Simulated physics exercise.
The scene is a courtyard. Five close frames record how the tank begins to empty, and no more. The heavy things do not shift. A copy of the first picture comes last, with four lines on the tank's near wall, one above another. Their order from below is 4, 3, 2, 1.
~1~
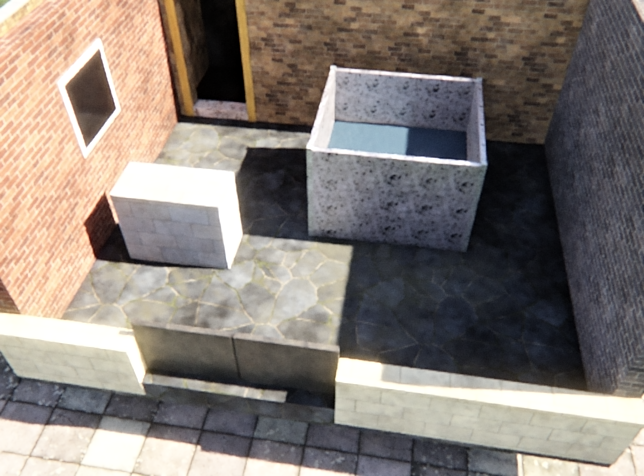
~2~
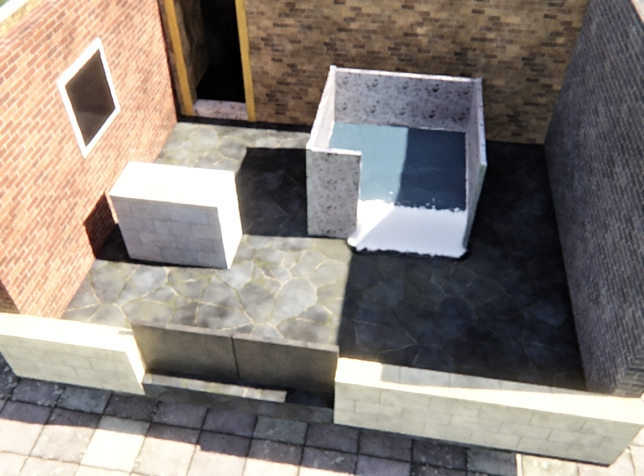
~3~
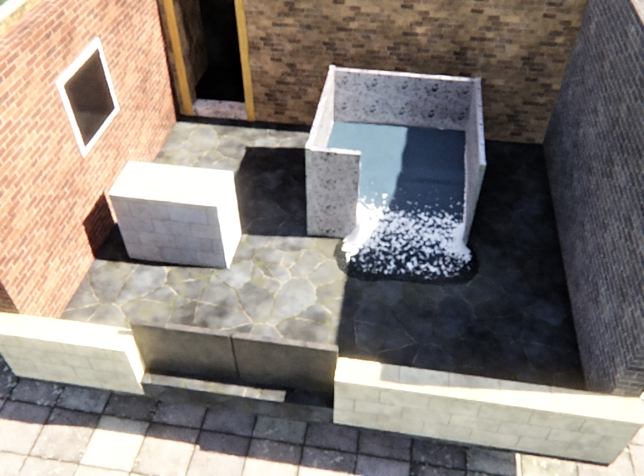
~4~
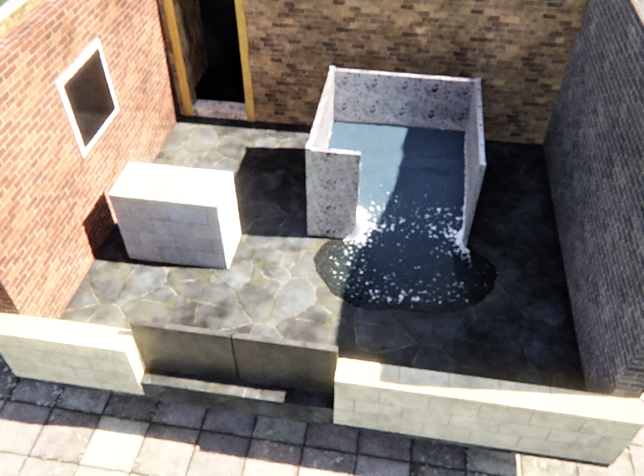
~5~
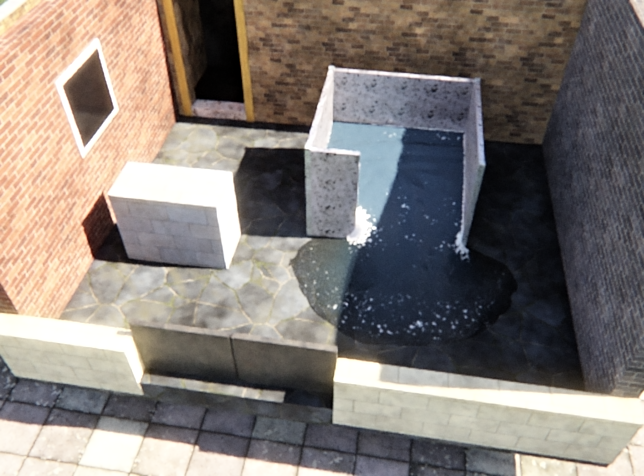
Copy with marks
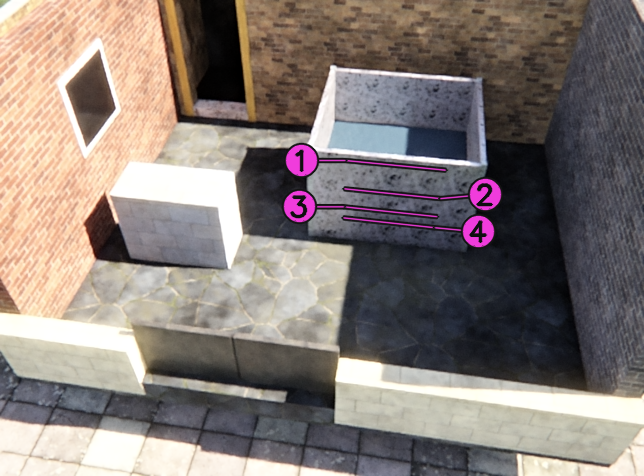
In this clip, a speckled stone tank of water stands in a brick-walled courtyard; part of its front wall disappears, and water pours through the gap with white foam, spreading in a dark, widening pool across the paving.
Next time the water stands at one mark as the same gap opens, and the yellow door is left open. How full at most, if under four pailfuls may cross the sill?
Go for 2.
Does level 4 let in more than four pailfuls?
No, that is safe.
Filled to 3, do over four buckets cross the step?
No, not at all.
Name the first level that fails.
1.
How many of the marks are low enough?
Three.
On the marked copy, 1 at (394, 165); 2 at (391, 193); 3 at (390, 211); 4 at (388, 222); from the bottom up 4, 3, 2, 1.
With 1, about 11 bucketfuls get in.
With 2, a bucket or two gets in.
With 3, nothing gets over.
With 4, nothing gets over.
